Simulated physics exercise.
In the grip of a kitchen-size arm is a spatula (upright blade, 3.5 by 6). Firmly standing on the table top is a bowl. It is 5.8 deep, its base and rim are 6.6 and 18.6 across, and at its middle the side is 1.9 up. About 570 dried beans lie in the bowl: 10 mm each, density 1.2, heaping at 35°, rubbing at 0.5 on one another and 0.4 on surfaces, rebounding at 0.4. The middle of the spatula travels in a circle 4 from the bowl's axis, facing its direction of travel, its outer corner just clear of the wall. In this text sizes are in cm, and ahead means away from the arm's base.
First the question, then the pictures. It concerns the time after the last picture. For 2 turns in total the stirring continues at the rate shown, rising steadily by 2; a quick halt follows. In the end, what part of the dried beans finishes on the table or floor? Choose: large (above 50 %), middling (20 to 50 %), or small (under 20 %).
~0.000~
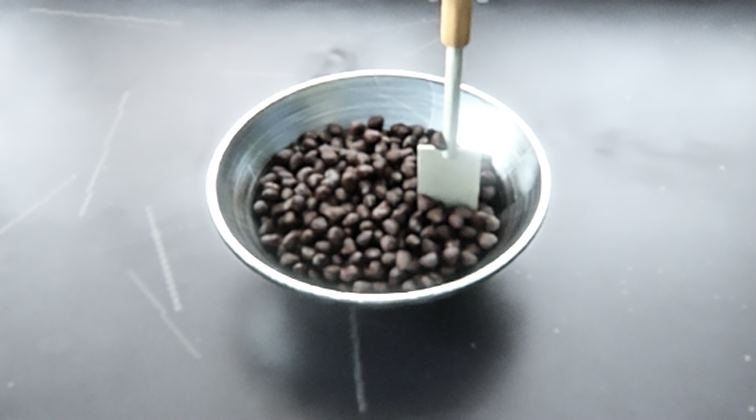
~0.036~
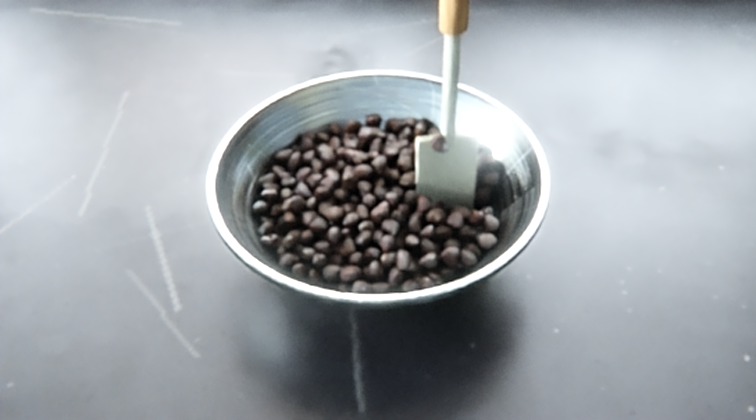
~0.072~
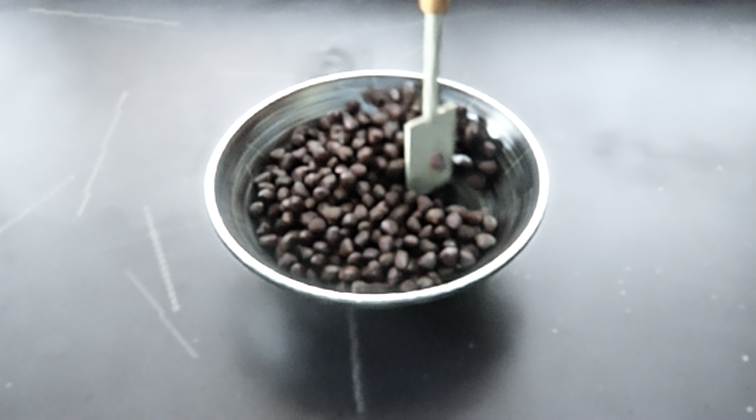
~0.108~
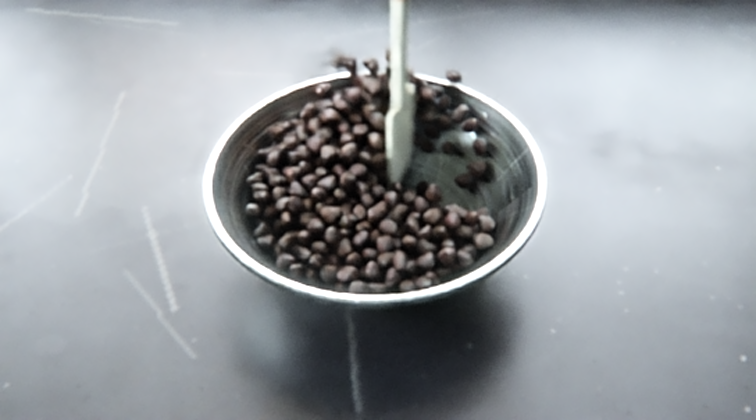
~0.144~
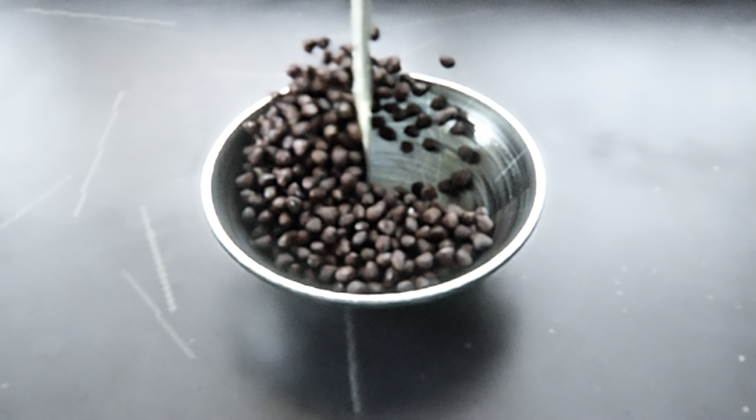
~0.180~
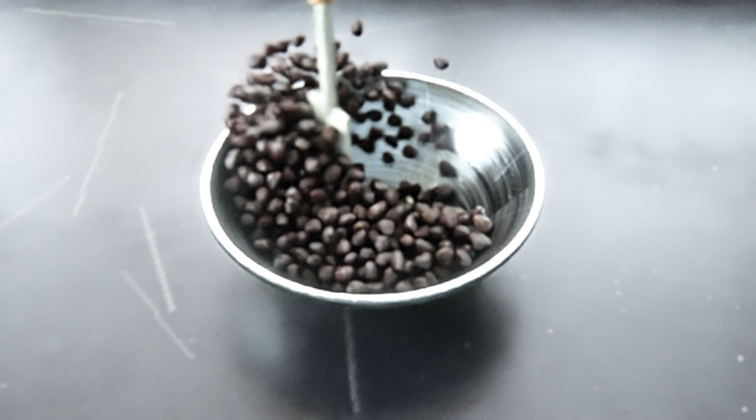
Middling.
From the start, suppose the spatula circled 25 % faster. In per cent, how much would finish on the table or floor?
40 per cent.
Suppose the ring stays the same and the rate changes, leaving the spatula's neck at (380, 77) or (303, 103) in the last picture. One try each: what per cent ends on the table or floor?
Around 15 and 40 percent, in that order.
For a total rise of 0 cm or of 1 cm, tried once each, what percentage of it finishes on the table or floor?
40 and 35 %.
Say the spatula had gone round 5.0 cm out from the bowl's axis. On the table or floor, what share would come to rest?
In that case some 25 per cent.
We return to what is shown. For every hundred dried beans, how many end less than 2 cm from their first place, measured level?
Near 20 % of the pieces.
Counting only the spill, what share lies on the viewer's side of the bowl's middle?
Around 60 percent of it.
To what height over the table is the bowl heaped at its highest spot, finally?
Top height: Around 6.0 cm.
By 0.46 s, 1° round, highest piece 8 above the table; 427 in the bowl, 114 on the table or floor, 25 in flight or on the tool.
By 0.73 s, 229° round, highest piece 7 above the table; 411 in the bowl, 154 on the table or floor, 1 in flight or on the tool.
By 1.07 s, 0° round, highest piece 7 above the table; 410 in the bowl, 156 on the table or floor.
By 1.77 s, 0° round, highest piece 7 above the table; 410 in the bowl, 156 on the table or floor.
Final count, 410 in the bowl, 156 on the table or floor. That is 28 % on the table or floor.
